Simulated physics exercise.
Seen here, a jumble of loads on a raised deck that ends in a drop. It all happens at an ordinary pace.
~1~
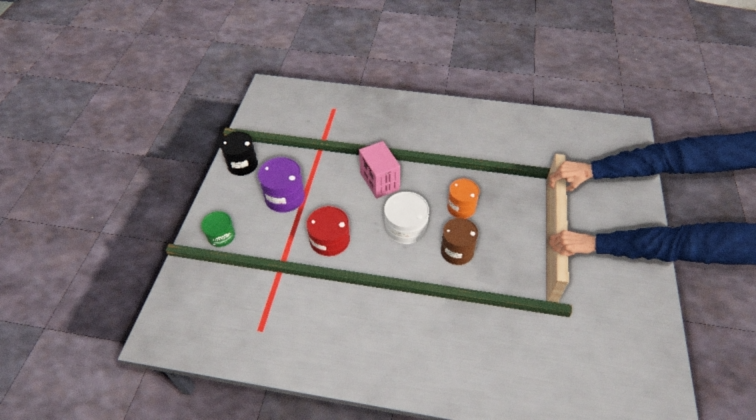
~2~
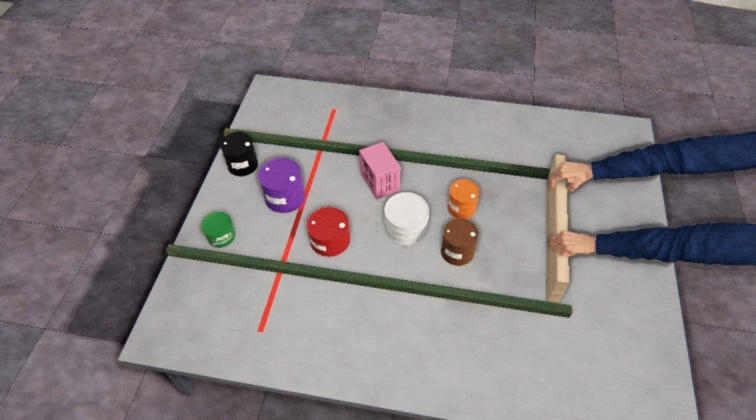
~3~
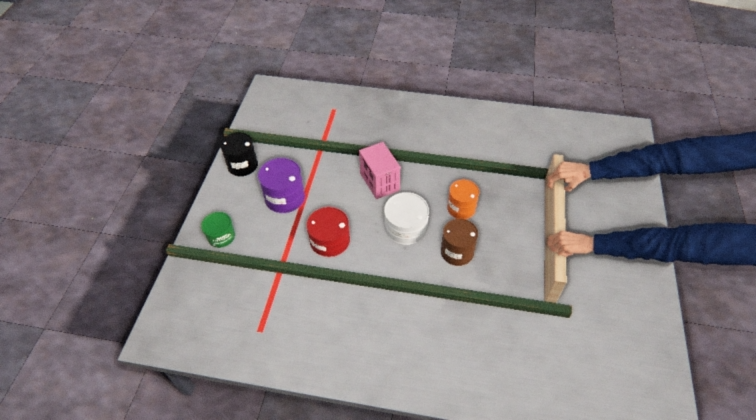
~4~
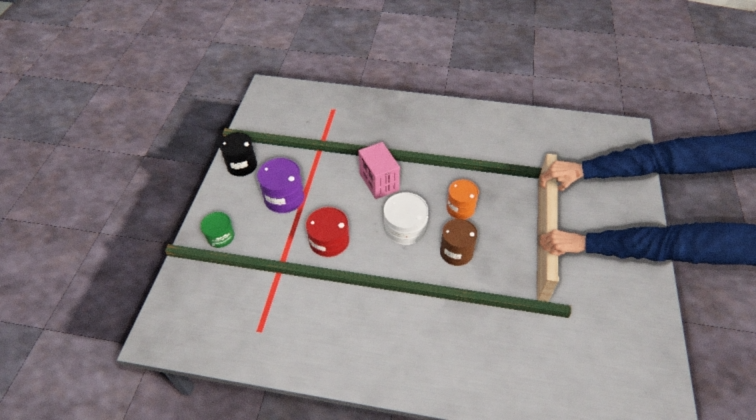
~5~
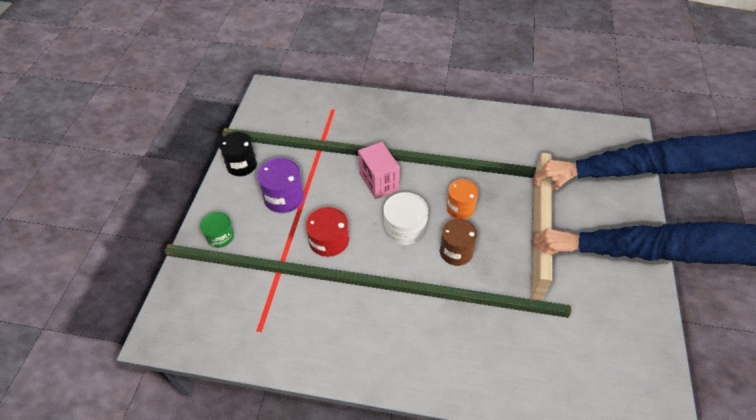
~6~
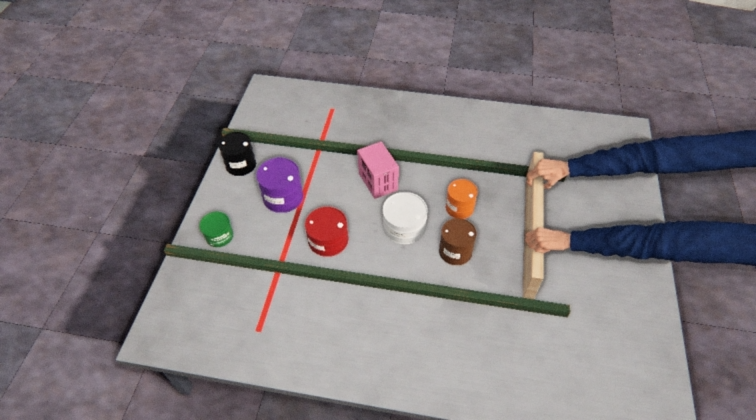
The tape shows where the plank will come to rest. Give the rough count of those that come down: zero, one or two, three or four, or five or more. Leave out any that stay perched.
Here the number that fall off is zero.
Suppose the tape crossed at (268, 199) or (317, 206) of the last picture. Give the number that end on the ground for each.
The counts: 1 and 0.
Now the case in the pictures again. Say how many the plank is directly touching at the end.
That makes 3.
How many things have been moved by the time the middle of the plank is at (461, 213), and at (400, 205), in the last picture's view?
By then 2, and 4.
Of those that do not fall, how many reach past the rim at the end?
It comes to 0.
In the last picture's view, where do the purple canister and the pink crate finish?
The purple canister stops around (233, 173); the pink crate around (301, 151).
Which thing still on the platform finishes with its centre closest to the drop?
It is the black canister.
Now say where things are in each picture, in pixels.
In the first frame, black canister (239, 154); green pail (219, 230); purple canister (282, 185); plank (556, 226); tape (302, 204).
In the second frame, green pail (219, 230); plank (556, 226).
In the third frame, purple canister (282, 186); brown canister (459, 242).
In the fourth frame, black canister (239, 155); white canister (406, 219).
In the fifth frame, green pail (218, 230); pink crate (379, 171).
In the sixth frame, black canister (238, 154); green pail (217, 230); purple canister (281, 185); plank (533, 223); tape (301, 204).
Soon after, none off yet; black canister at rest near (238, 154); green pail at rest near (217, 230); purple canister at rest near (281, 185).
Then, none off yet; black canister at rest near (238, 154); green pail at rest near (217, 230); purple canister moved a little near (267, 182).
At rest, the number that fall off is zero.
